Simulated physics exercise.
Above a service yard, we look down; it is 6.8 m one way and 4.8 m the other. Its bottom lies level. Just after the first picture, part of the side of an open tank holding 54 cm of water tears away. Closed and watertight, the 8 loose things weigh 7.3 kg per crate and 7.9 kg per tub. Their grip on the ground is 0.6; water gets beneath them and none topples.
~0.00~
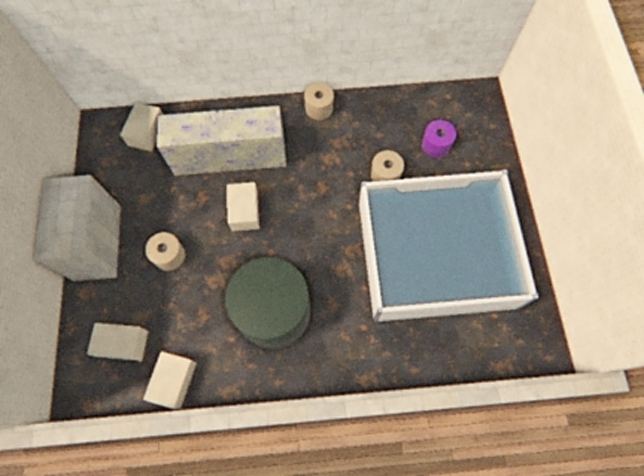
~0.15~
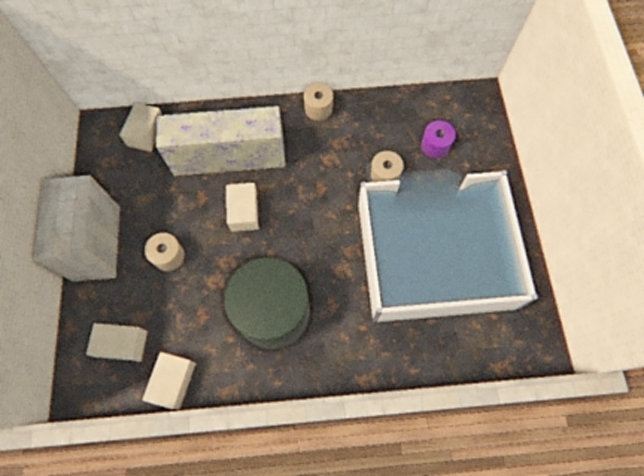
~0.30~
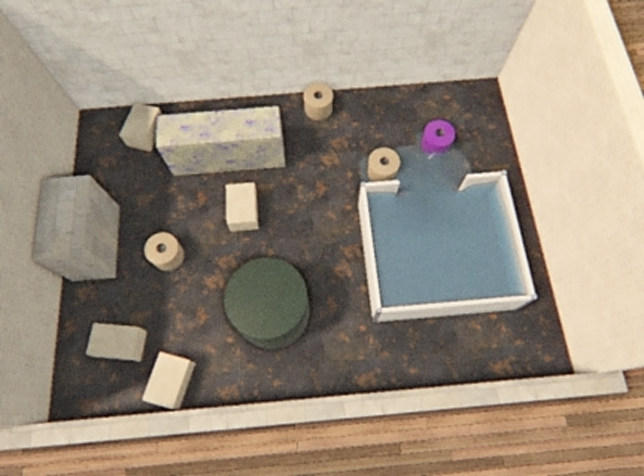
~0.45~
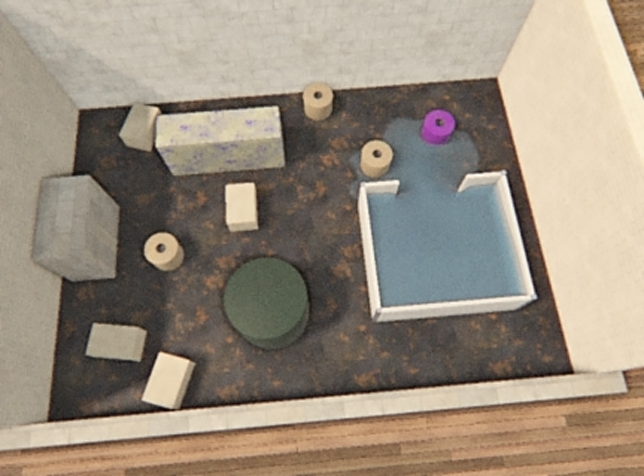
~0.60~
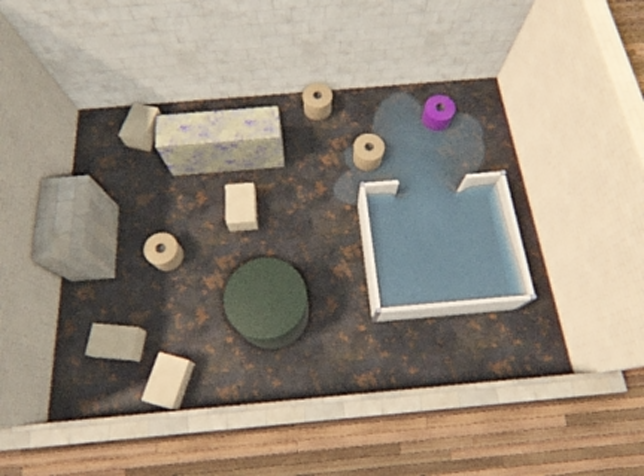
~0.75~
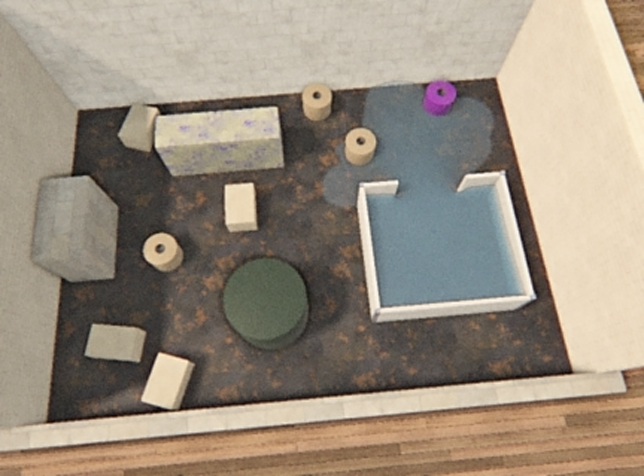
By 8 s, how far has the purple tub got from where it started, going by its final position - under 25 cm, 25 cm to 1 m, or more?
Movement: Big.
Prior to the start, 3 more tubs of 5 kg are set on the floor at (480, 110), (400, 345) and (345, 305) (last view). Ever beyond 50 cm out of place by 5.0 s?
From first to last: Surpasses it, does not reach it, does not reach it.
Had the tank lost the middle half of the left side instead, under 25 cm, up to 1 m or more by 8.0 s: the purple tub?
The purple tub remains in place.
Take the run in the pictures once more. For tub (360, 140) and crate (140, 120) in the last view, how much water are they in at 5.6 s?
Around 3 cm and 12 cm.
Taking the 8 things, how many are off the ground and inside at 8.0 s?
Answer: 2.
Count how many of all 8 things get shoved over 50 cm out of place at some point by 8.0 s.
The answer here is 4.
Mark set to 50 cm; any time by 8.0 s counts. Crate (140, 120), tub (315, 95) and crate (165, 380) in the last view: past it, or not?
Beyond, beyond, within.
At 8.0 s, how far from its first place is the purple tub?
Measured offset: Near 350 cm.
After 1.6 s the purple tub is near (478, 73), 1.2 m from its start, afloat; 1 afloat.
After 3.6 s the purple tub is near (524, 193), 1.5 m from its start, afloat; 3 afloat.
After 5.6 s the purple tub is near (537, 360), 3.4 m from its start, afloat; 3 afloat.
After 8.0 s the purple tub is near (362, 353), 3.4 m from its start, aground; 2 afloat.
